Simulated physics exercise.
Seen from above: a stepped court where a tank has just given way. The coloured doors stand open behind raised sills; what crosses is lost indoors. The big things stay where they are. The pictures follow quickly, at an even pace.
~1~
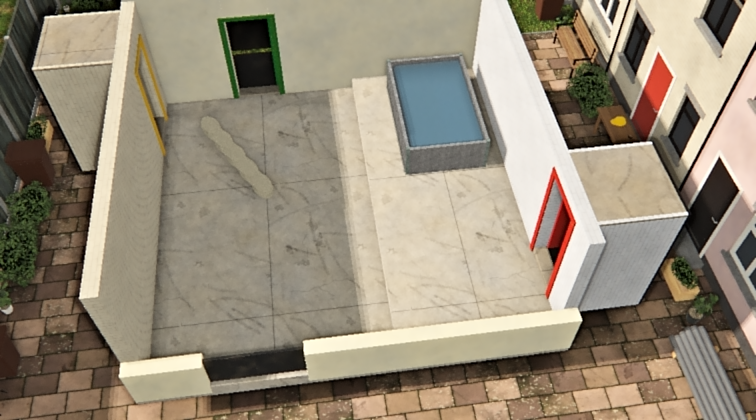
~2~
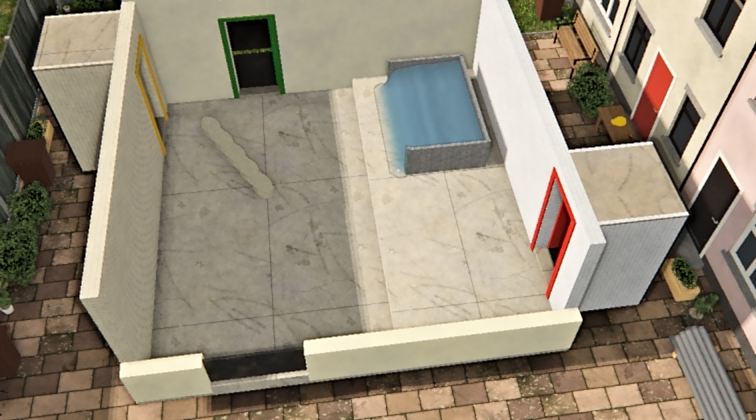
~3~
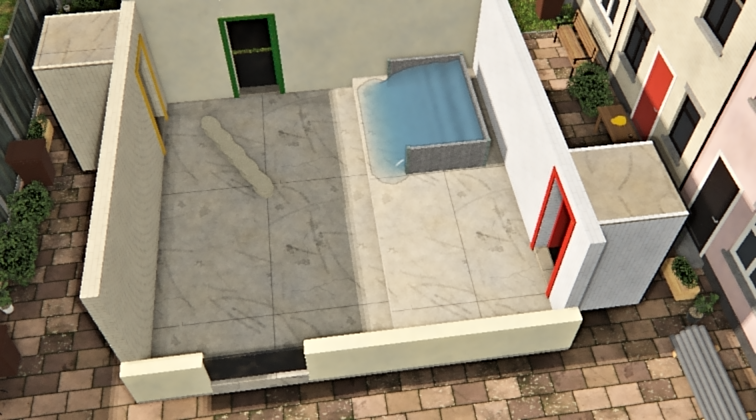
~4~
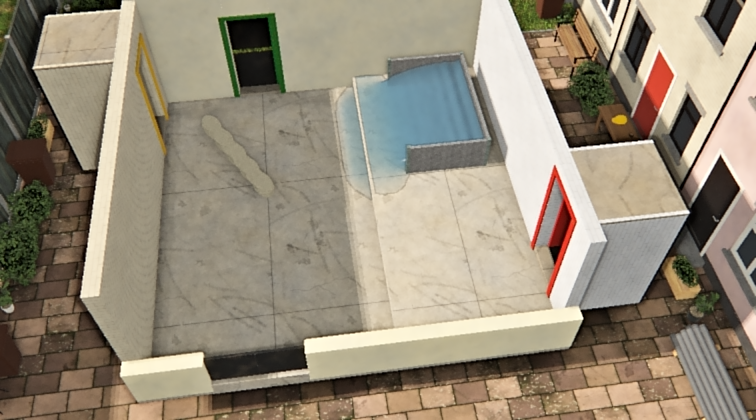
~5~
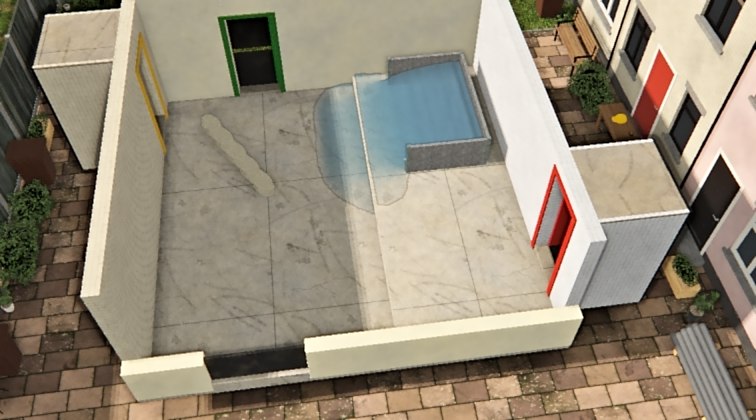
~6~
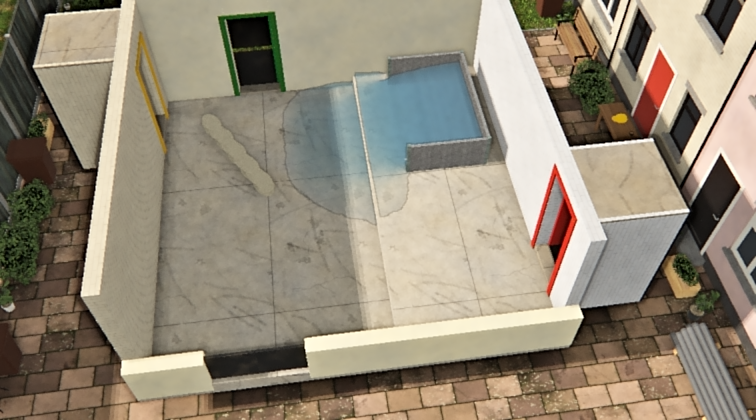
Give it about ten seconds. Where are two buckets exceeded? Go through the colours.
One by one: The yellow door takes more than that; the green door takes more than that; the red door stays under that.
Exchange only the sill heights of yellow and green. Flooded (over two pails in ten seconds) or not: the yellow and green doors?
One by one: Yellow door floods, green door passes that mark.
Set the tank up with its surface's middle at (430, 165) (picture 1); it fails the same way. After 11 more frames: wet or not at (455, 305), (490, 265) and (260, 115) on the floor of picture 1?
In that order: Not flooded, free of water, flooded.
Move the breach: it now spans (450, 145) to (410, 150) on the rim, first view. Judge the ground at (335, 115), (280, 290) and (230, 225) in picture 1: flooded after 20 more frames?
One after the other: No water, awash, free of water.
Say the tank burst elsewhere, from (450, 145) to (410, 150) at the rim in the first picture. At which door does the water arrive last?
Last comes the door marked green.
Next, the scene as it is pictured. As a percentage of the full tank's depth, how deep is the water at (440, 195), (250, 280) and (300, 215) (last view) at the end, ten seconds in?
About 0, 12 and 14 per cent.
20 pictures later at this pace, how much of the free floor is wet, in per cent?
Close to 60 %.
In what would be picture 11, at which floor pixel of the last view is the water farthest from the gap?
Close to (185, 115).
A moment on, water covers 35 % of the floor; the yellow door not reached, the green door wet at the sill, nothing in, the red door not reached.
Next, water covers 50 % of the floor; the yellow door wet at the sill, nothing in, the green door under two buckets in, the red door not reached.
Then, water covers 60 % of the floor; the yellow door over two buckets in, the green door over two buckets in, the red door not reached.
Later, water covers 70 % of the floor; the yellow door over two buckets in, the green door far over two buckets in, the red door not reached.
In the end, water covers 70 % of the floor; the yellow door over two buckets in, the green door far over two buckets in, the red door not reached.
